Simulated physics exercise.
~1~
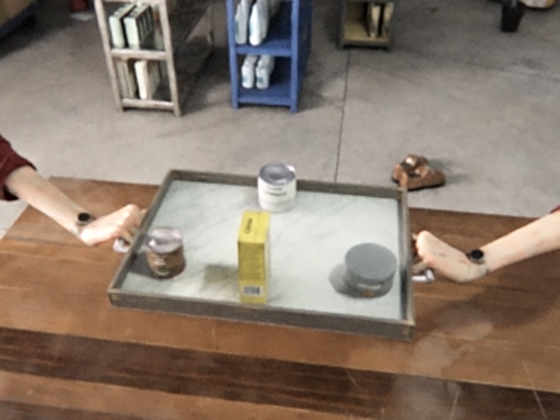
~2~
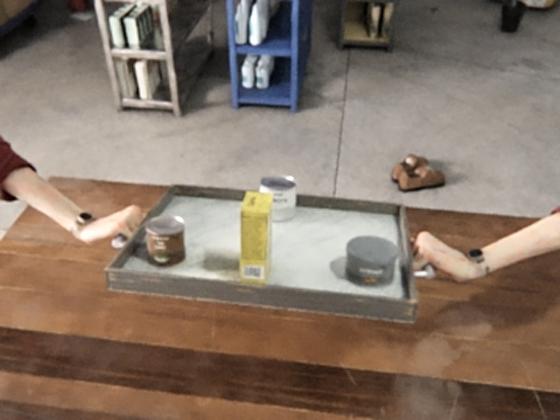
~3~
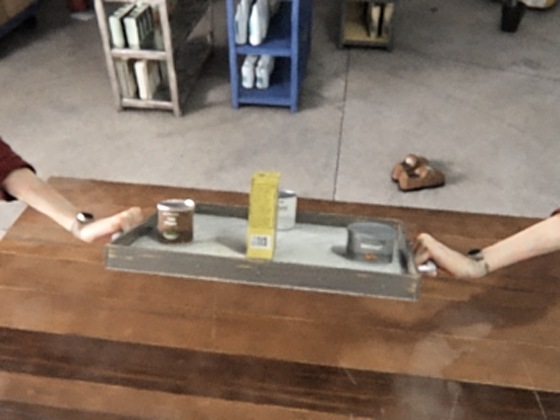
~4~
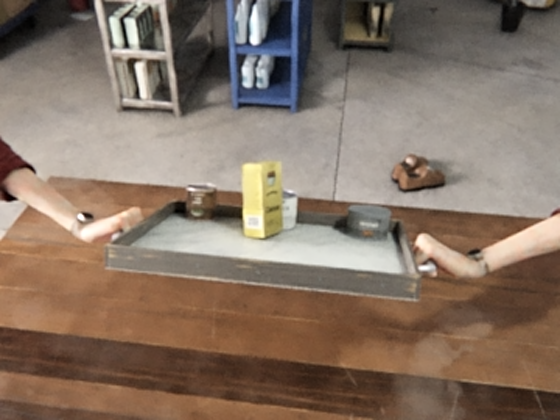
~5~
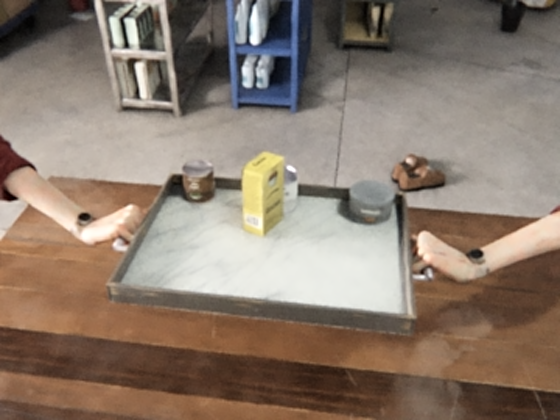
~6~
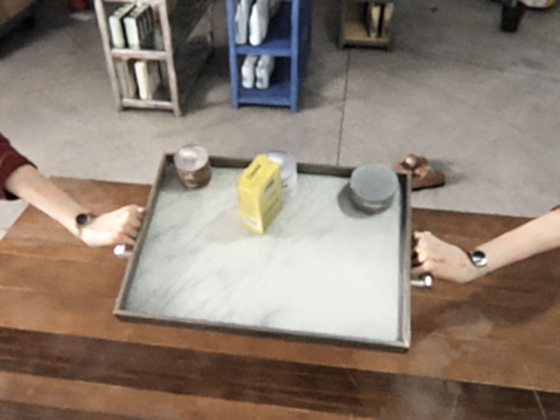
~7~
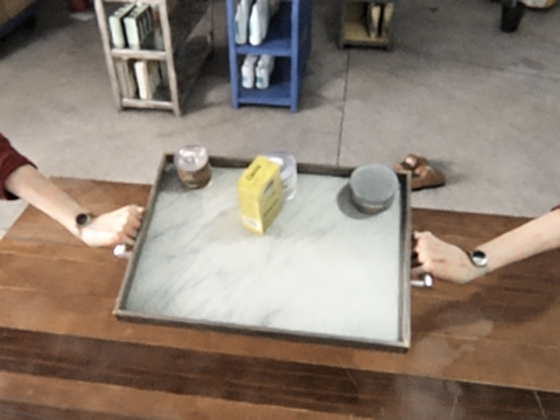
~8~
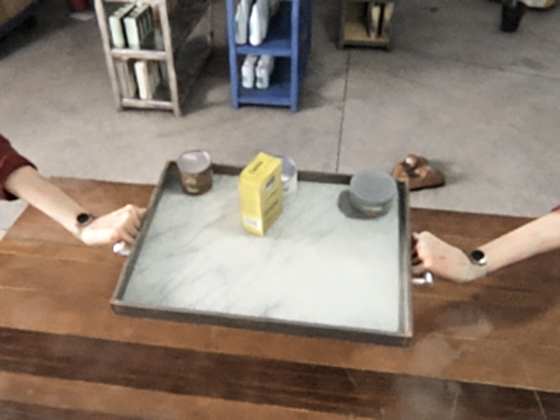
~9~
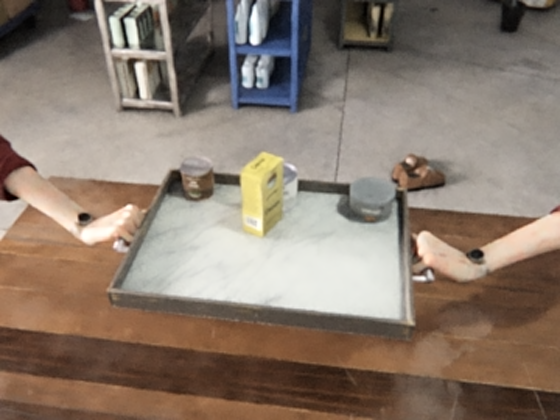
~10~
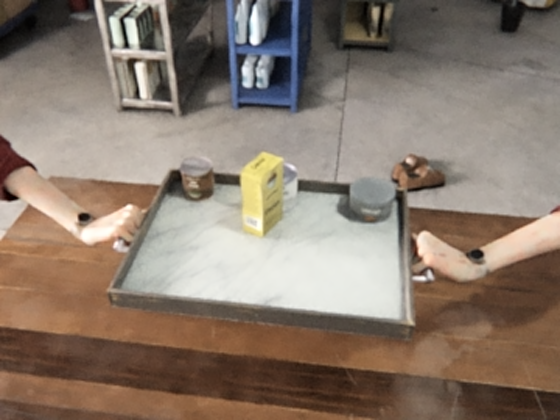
Tray held by two hands tilting away, then back and settling level, its tins, tub and upright yellow packet shifted farther back.
